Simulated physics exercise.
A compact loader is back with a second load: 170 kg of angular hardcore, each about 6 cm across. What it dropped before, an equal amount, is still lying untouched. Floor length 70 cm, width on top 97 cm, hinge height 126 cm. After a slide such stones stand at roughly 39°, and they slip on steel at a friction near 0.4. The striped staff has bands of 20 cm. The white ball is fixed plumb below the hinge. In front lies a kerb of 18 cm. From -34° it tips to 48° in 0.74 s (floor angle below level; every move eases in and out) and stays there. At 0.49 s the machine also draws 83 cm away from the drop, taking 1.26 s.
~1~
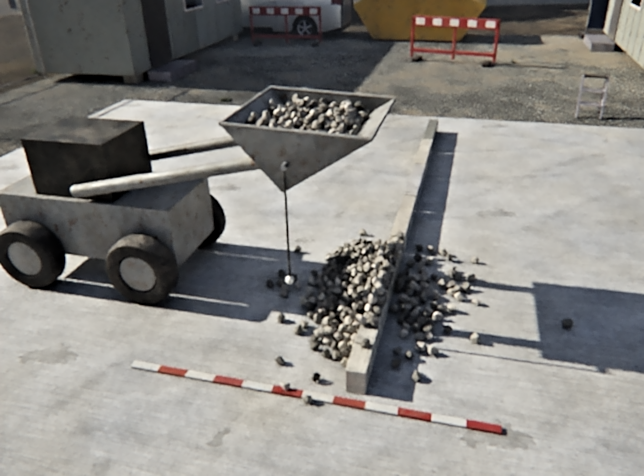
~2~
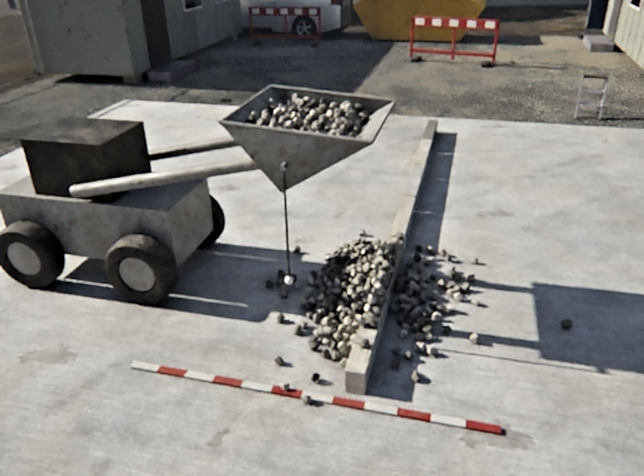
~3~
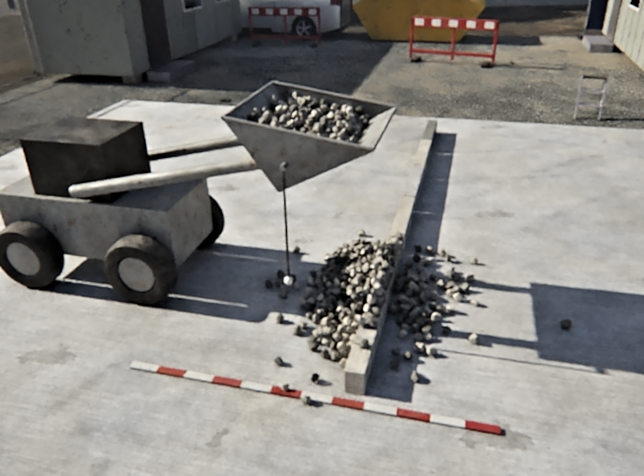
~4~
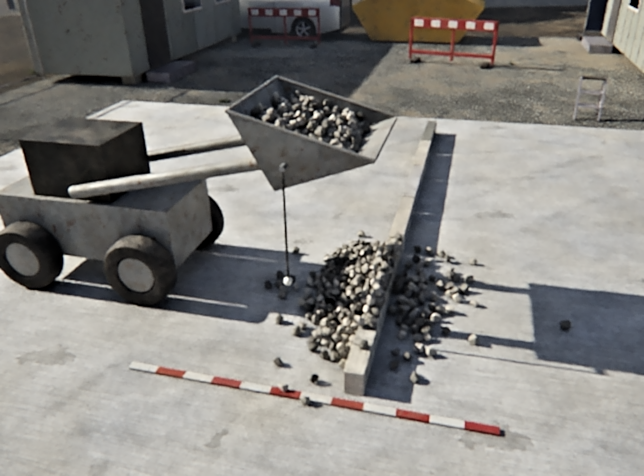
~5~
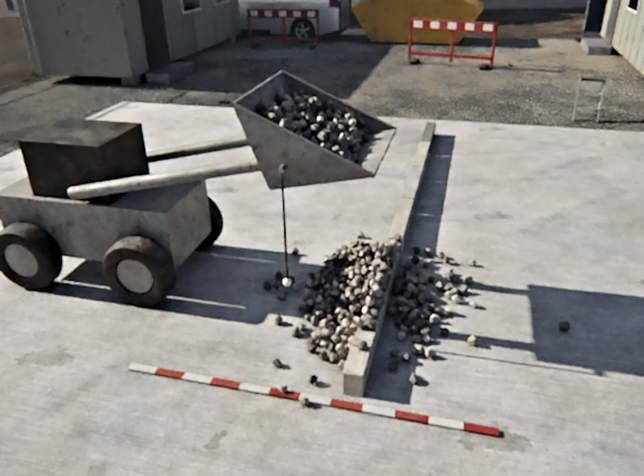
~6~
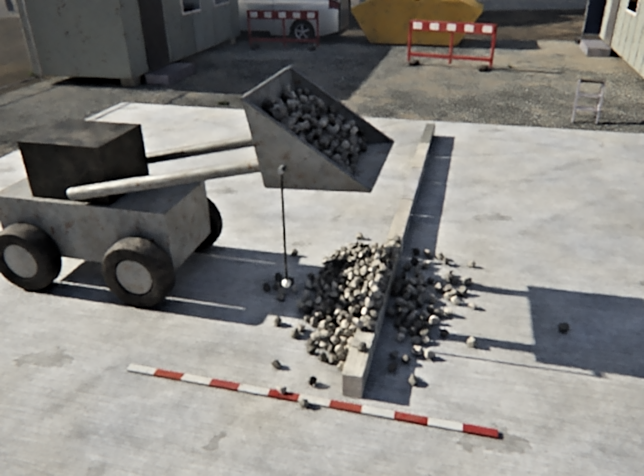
At the start, a grey wheeled machine on the left holds a raised bucket of stones above a pile lying on both sides of a low kerb. The bucket then steadily tilts forward to the right, its front lip lowering and rear rising, while the stones stay inside and the pile below lies still.
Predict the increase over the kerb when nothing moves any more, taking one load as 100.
Close to 11 parts in a hundred.
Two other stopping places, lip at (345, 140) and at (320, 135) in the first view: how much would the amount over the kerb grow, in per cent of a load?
About 0 and 0 per cent.
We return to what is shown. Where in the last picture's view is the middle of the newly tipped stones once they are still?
Their middle is at about (340, 284).
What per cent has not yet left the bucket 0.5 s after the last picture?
About 50 per cent.
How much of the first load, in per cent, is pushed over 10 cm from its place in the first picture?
About 5 per cent.
Then, 0.2 s after the last picture the floor is at 35°; in per cent of one load, 100 in the bucket, 82 on this side of the kerb, 18 over the kerb; the foremost stones are at (477, 299).
Then, 0.5 s after the last picture the floor is at 48°; in per cent of one load, 49 in the bucket, 133 on this side of the kerb, 18 over the kerb; the foremost stones are at (477, 299).
Then, 1.9 s after the last picture the floor is at 48°; in per cent of one load, 0 in the bucket, 171 on this side of the kerb, 29 over the kerb; the foremost stones are at (483, 305).
Then, 4.3 s after the last picture the floor is at 48°; in per cent of one load, 0 in the bucket, 171 on this side of the kerb, 29 over the kerb; the foremost stones are at (483, 305). Net gain over the kerb, 11.
